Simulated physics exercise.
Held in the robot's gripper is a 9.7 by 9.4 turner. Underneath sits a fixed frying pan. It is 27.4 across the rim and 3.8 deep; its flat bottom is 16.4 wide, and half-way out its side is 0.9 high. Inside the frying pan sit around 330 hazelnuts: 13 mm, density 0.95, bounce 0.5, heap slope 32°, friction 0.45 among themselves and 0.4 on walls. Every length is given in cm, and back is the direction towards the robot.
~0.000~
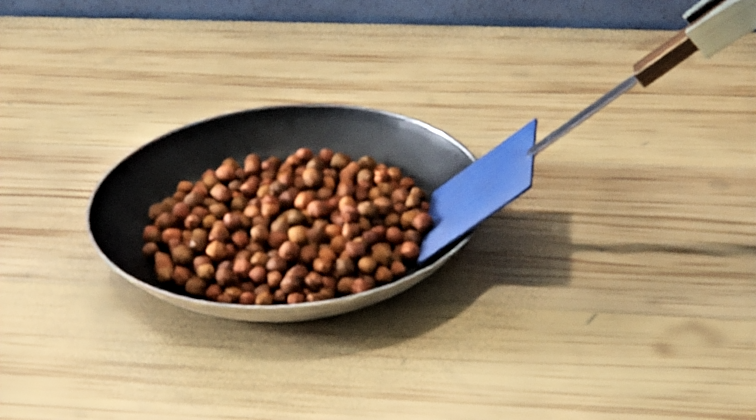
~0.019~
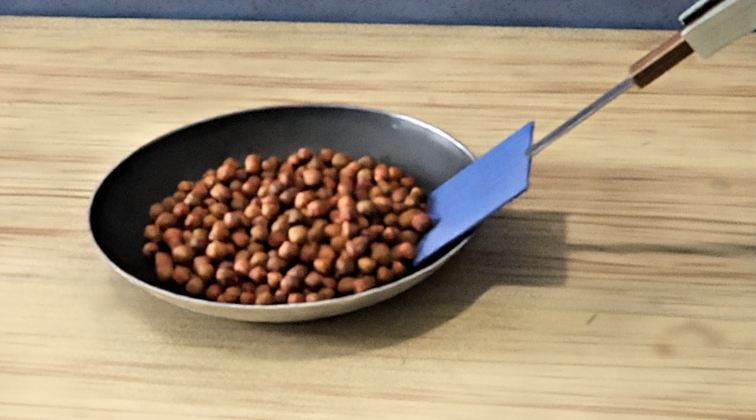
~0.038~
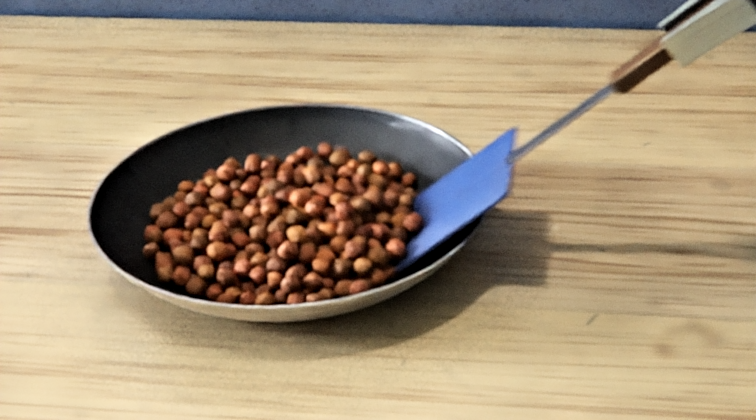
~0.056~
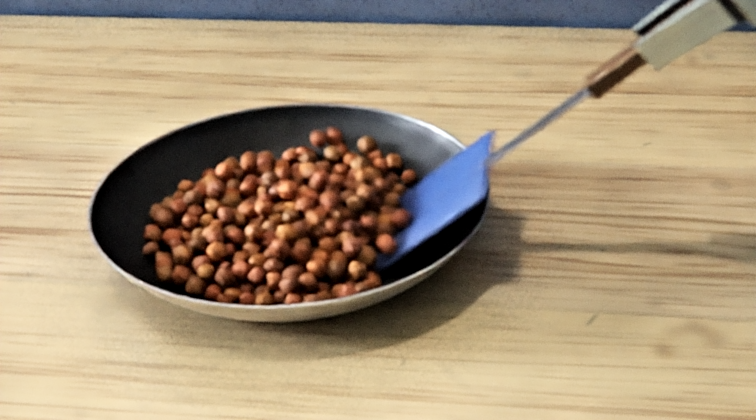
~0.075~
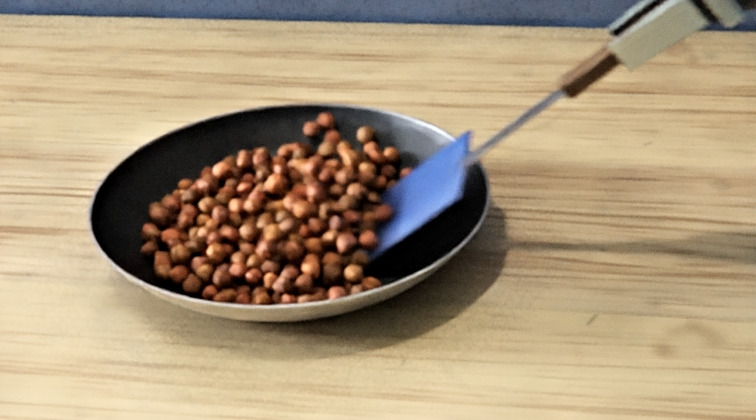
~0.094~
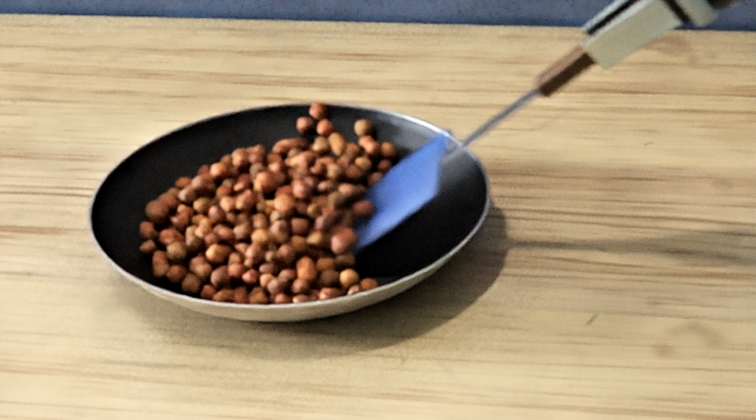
The clip opens on a dark frying pan full of reddish-brown hazelnuts on a wooden surface, with a robot gripper holding a blue turner at the pan's right edge. The turner slides left into the pan, pushing the nuts into a higher heap and baring the dark bottom on the right.
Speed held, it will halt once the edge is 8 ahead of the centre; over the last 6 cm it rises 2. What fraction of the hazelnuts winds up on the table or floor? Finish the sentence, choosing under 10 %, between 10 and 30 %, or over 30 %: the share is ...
The share is between 10 and 30 %.
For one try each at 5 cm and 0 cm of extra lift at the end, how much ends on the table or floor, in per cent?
I'd say close to 20 percent for the first and close to 10 percent for the second.
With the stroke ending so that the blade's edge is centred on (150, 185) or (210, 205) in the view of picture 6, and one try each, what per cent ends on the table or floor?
I'd say some 35 per cent, then some 5 per cent.
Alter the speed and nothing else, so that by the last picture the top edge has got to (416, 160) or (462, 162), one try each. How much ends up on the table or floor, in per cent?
That comes to about 25 and about 5 percent, in that order.
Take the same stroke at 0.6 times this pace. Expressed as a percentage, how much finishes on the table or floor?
I'd put it around 5 per cent.
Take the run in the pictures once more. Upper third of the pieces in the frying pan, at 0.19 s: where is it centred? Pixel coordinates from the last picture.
Centre: Roughly (240, 186) in the last picture.
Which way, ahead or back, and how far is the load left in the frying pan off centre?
Ahead, by around 4.5 cm.
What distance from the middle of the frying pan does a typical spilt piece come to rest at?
Roughly 24 cm from the middle.
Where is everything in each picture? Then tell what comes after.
The turner top edge at (534, 151), sloping 41°; upper third of the load around (290, 220), from x 150 to 425, top at y 155; 333 in the frying pan, in the first picture.
The turner top edge at (531, 153), sloping 41°; upper third of the load around (291, 219), from x 150 to 420, top at y 155, in the second picture.
The turner top edge at (512, 159), sloping 41°; upper third of the load around (297, 212), from x 150 to 415, top at y 150, in the third picture.
The turner top edge at (489, 162), sloping 41°; upper third of the load around (299, 209), from x 150 to 410, top at y 140, in the fourth picture.
The turner top edge at (466, 162), sloping 41°; upper third of the load around (298, 206), from x 150 to 410, top at y 120, in the fifth picture.
The turner top edge at (442, 161), sloping 41°; upper third of the load around (295, 204), from x 150 to 405, top at y 110; 333 in the frying pan, in the sixth picture.
After 0.14 s, sloping 41°, highest piece 5 above the table; 333 in the frying pan.
After 0.19 s, sloping 41°, highest piece 6 above the table; 332 in the frying pan, 1 on the blade or in flight.
After 0.41 s, sloping 41°, highest piece 5 above the table; 280 in the frying pan, 46 on the table or floor, 7 on the blade or in flight.
After 1.46 s, sloping 41°, highest piece 4 above the table; 279 in the frying pan, 54 on the table or floor.
In the end, 279 in the frying pan, 54 on the table or floor. That is 16 % on the table or floor.
